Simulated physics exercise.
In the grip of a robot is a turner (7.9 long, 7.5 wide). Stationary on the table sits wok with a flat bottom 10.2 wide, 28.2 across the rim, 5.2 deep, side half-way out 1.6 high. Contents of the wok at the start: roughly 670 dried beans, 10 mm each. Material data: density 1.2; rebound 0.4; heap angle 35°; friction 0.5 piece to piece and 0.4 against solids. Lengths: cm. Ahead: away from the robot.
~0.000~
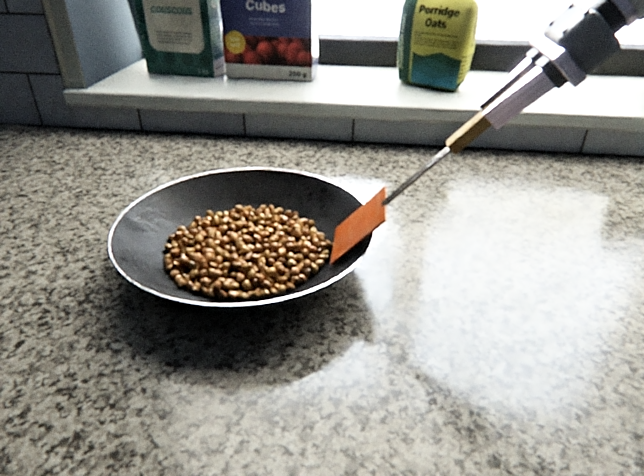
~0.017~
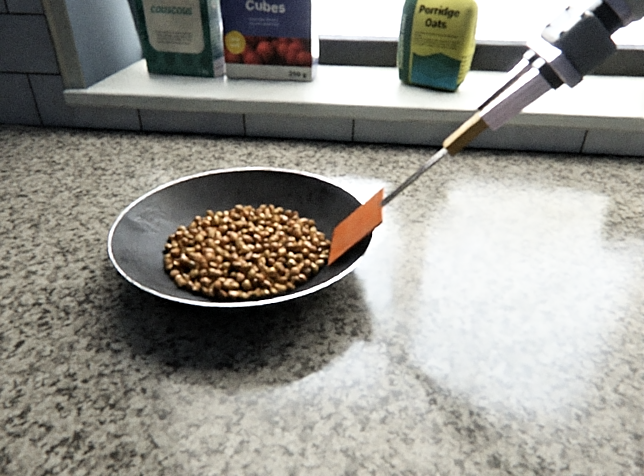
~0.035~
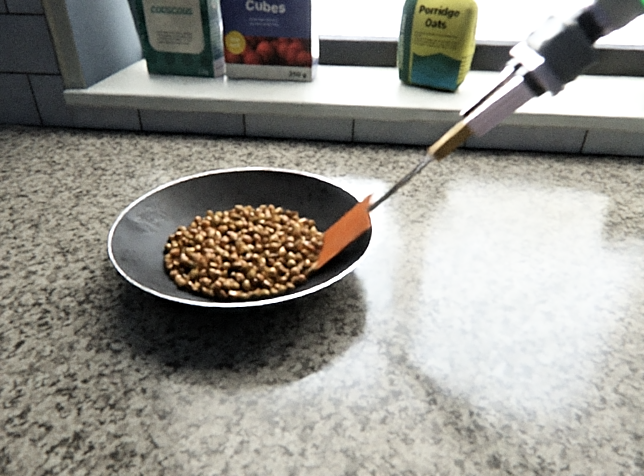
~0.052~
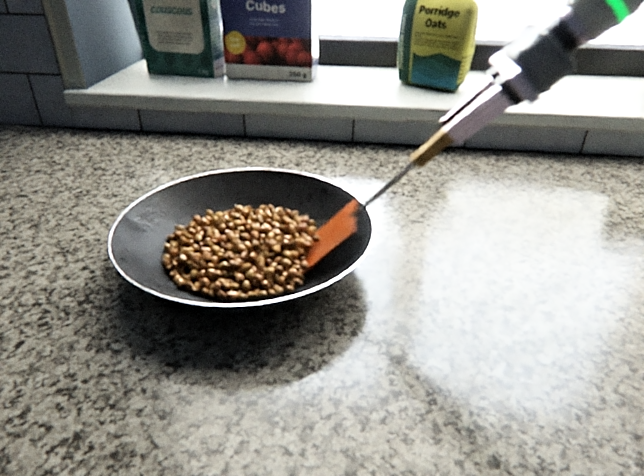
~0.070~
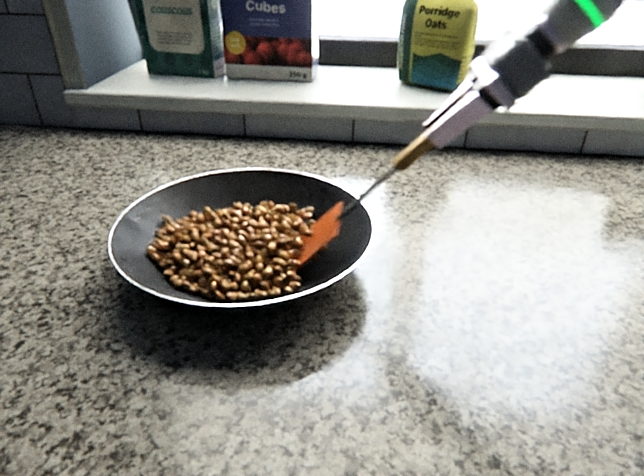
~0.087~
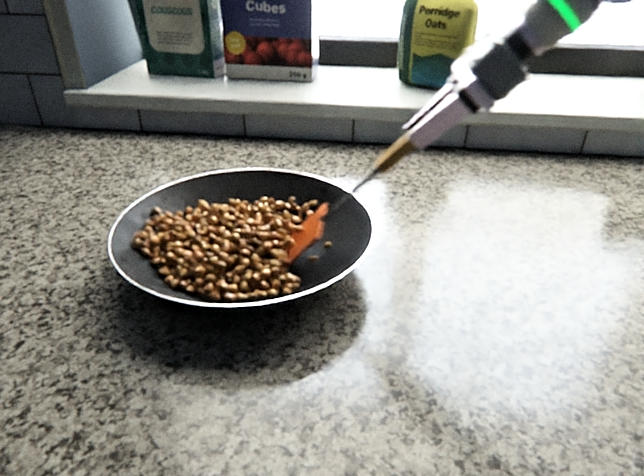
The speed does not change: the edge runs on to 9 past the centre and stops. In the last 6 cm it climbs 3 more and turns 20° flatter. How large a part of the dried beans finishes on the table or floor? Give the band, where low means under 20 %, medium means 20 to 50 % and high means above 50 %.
Band: Medium.
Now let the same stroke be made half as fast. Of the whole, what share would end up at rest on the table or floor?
Some 10 in a hundred.
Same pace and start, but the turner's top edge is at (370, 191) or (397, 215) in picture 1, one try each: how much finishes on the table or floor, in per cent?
About 35% and 30%.
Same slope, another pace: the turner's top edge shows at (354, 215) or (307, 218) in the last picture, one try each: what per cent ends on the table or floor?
First try around 15 %, second try around 35 %.
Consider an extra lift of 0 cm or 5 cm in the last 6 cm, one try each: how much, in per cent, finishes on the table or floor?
Result: Approx. 30 % and 25 %, one try each.
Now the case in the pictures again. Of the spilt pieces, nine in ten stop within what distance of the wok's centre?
That works out to near 35 cm.
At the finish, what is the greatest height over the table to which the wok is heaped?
5.0 cm.
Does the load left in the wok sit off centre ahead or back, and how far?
About 3.5 cm ahead.
By 0.13 s, sloping 48°, highest piece 6 above the table; 668 in the wok.
By 0.17 s, sloping 41°, highest piece 7 above the table; 661 in the wok, 7 on the blade or in flight.
By 0.39 s, sloping 28°, highest piece 13 above the table; 453 in the wok, 161 on the table or floor, 54 on the blade or in flight.
By 1.44 s, sloping 28°, highest piece 5 above the table; 452 in the wok, 216 on the table or floor.
Final count, 452 in the wok, 216 on the table or floor. That is 32 % on the table or floor.
